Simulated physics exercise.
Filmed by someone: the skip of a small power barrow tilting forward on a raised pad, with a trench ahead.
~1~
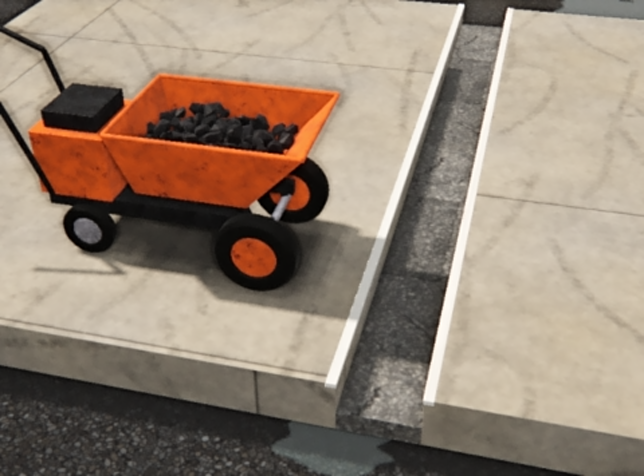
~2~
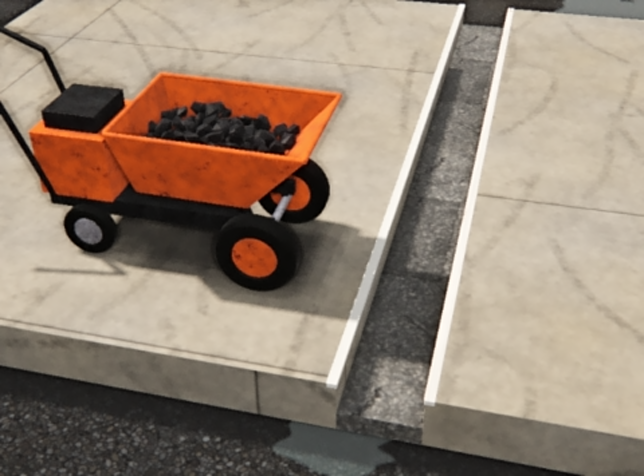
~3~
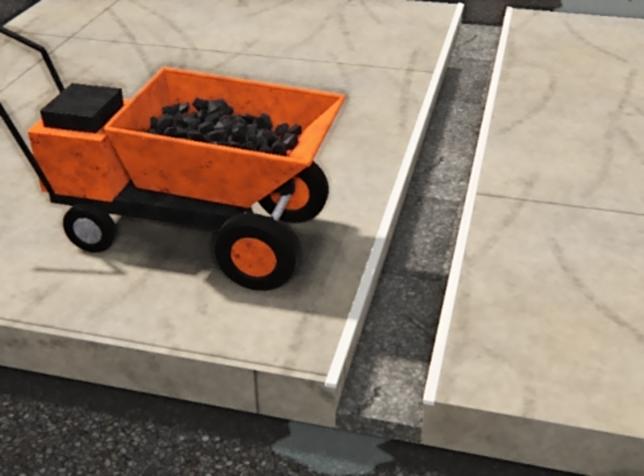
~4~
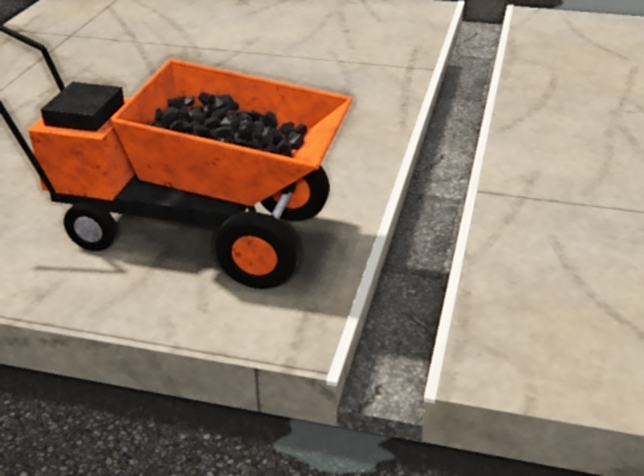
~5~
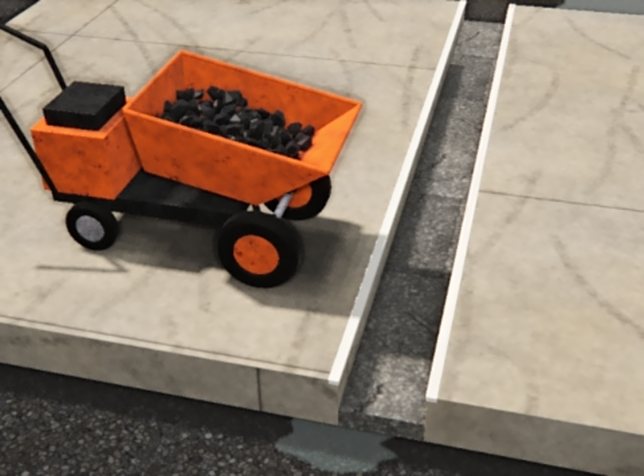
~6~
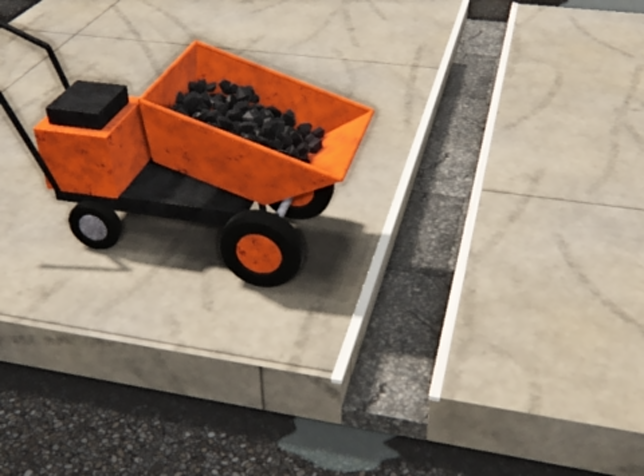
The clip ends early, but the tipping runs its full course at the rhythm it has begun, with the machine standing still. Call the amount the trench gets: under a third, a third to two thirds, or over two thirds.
Amount in the trench: Over two thirds.
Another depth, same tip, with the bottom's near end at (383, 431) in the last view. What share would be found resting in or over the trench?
The share would be roughly 100 per cent.
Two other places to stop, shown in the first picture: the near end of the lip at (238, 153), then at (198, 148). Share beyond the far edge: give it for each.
It comes out near 0 in a hundred for the first and near 0 in a hundred for the second.
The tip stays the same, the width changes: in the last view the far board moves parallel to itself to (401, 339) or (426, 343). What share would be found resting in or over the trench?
30 %, give or take, and then 70 %.
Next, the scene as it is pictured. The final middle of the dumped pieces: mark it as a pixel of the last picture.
Last view, resting centre - approx. (421, 282).
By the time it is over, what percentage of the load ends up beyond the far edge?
Near 5 in every hundred.
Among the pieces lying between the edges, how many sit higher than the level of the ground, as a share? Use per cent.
About 15 per cent.
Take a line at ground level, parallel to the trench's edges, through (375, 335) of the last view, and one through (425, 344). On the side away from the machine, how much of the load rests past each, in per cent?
Close to 80 and 20 per cent respectively.
Soon after the last picture, skip tipped steeply; all in the skip.
A little later, skip tipped steeply; most in the skip; a small part in or heaped over the trench.
Later still, skip tipped right over; a small part in the skip; most in or heaped over the trench; a small part beyond it.
At rest, skip tipped right over; a stray few in the skip; nearly all in or heaped over the trench; a small part beyond it.
